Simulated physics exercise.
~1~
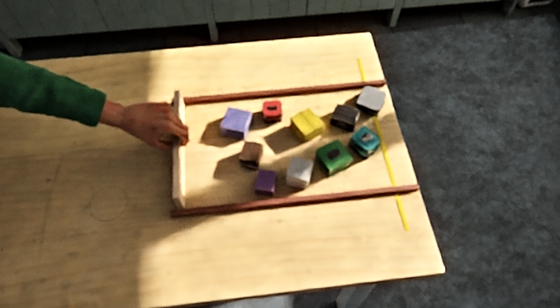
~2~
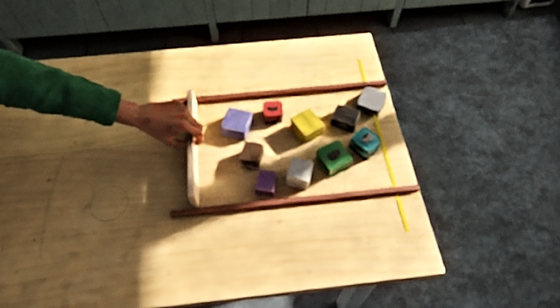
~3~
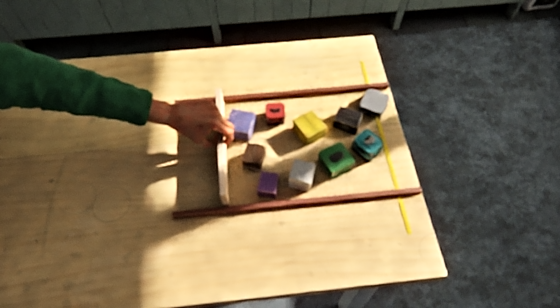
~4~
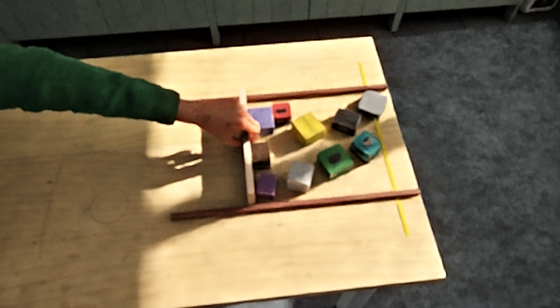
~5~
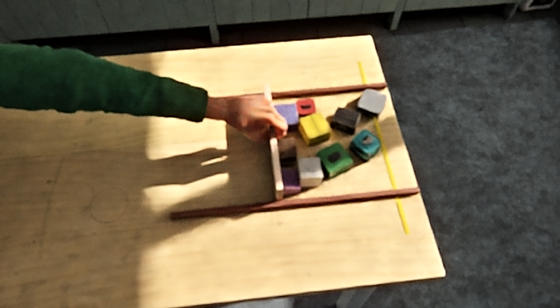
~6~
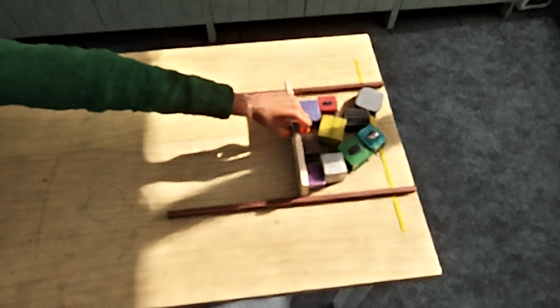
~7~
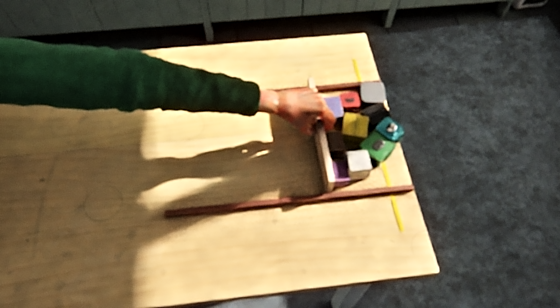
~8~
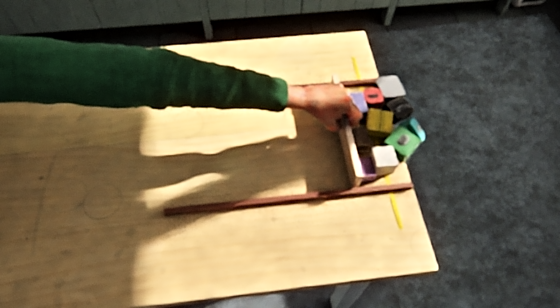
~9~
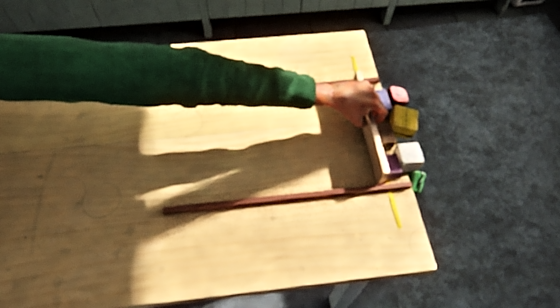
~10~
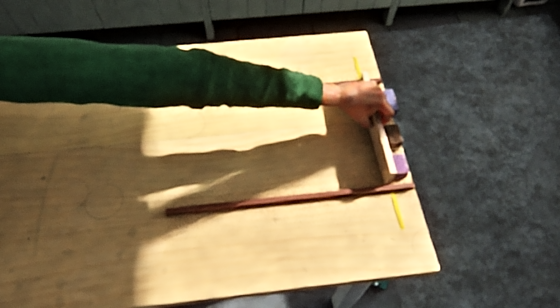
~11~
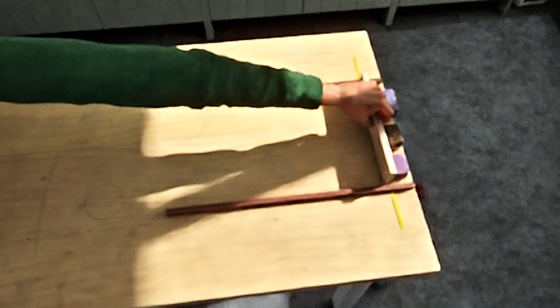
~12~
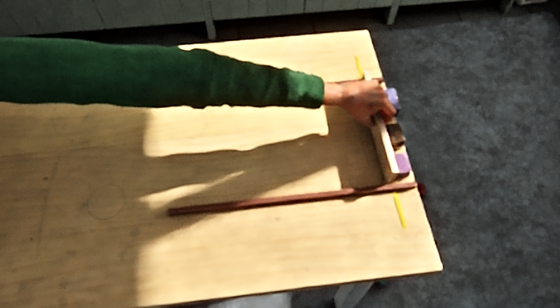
We see a hand in a green sleeve push a board rightward between two rails on a wooden table, gathering scattered coloured blocks and sending most over the edge, until the board stops near the yellow tape with a few pieces still beside it.
